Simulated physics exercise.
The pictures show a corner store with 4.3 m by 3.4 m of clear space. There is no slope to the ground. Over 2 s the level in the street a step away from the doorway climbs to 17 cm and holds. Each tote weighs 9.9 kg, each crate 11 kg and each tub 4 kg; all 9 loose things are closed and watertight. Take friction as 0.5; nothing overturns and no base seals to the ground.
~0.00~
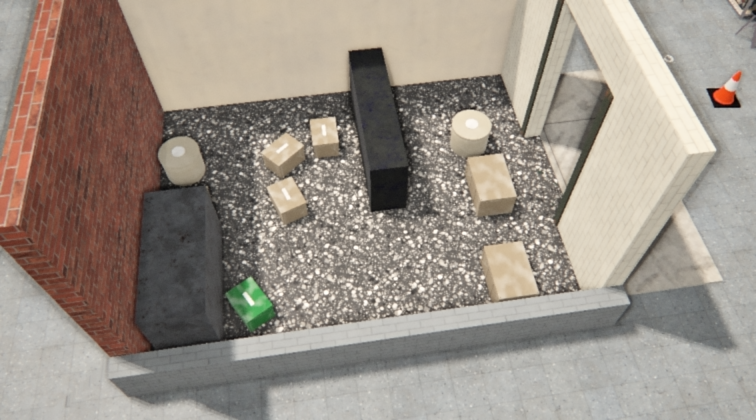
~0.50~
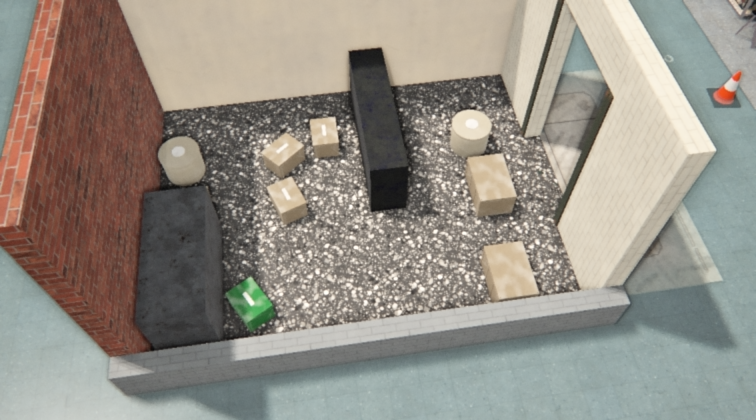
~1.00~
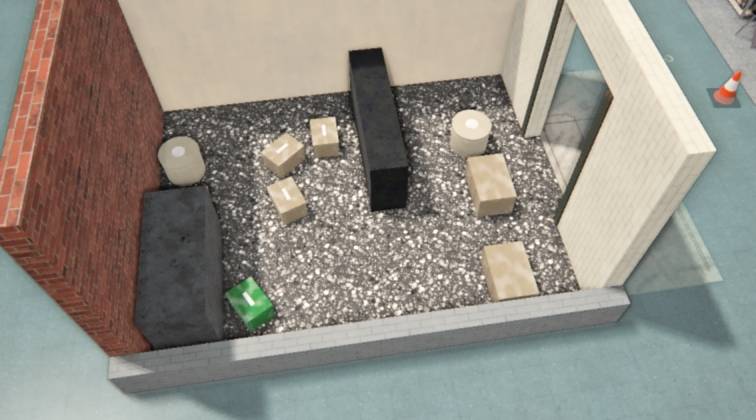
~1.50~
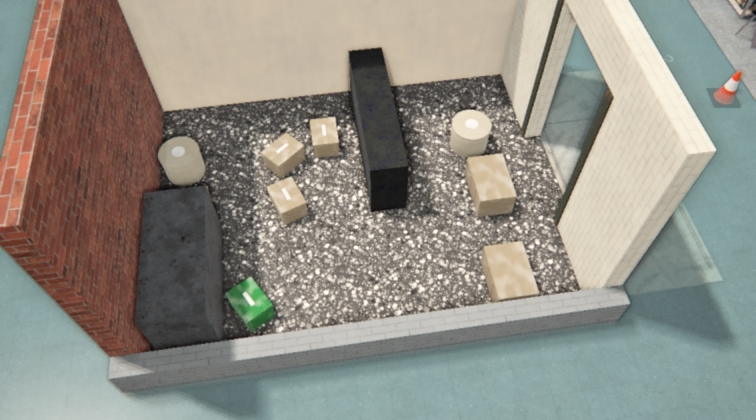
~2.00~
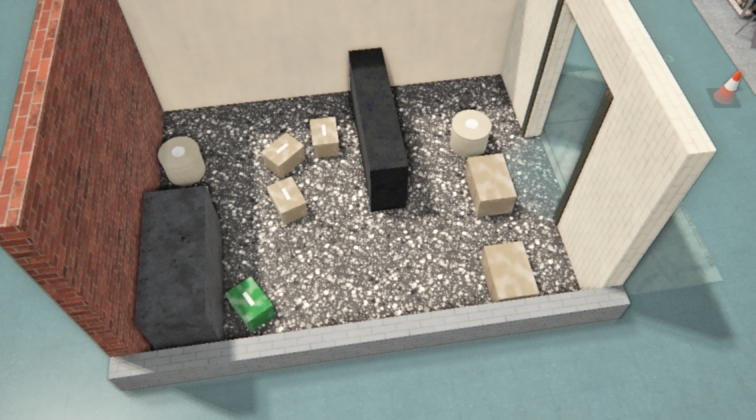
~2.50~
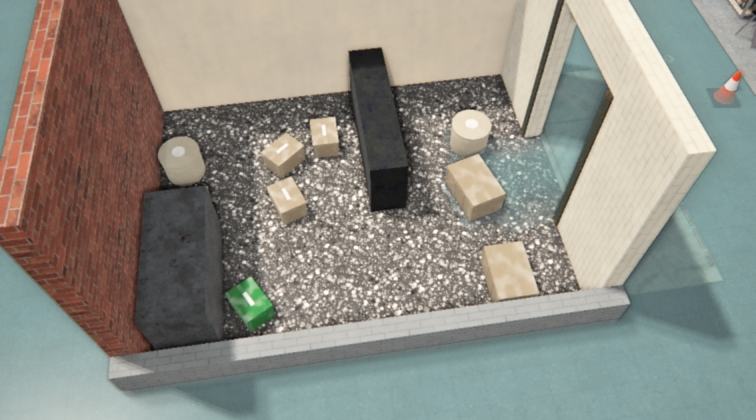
In a walled corner store with crates, tubs and a green tote on a speckled floor, water spread over the ground outside, then came in through the doorway on the right and shifted one crate slightly.
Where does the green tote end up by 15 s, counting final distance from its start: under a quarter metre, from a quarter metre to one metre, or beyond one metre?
It ends up well off.
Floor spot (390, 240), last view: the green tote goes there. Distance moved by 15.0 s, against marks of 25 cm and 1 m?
Short answer, it is taken a long way.
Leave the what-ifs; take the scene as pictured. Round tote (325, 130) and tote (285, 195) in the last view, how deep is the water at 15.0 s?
Close to 10 and 11 centimetres.
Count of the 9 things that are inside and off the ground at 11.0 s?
Count: 4.
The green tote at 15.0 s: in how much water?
13 cm, roughly.
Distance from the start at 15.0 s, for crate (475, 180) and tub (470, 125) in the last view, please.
In turn: 200 cm, 40 cm.
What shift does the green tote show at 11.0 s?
I'd put it at around 200 cm.
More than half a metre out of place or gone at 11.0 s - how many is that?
I make it 3.
After 3.5 s the green tote is near (249, 299), 0.0 m from its start, aground; 0 afloat.
After 6.8 s the green tote is near (246, 299), 0.0 m from its start, aground; 2 afloat.
After 11.0 s the green tote is near (227, 141), 2.1 m from its start, aground; 4 afloat.
After 15.0 s the green tote is near (189, 120), 2.5 m from its start, afloat; 9 afloat.
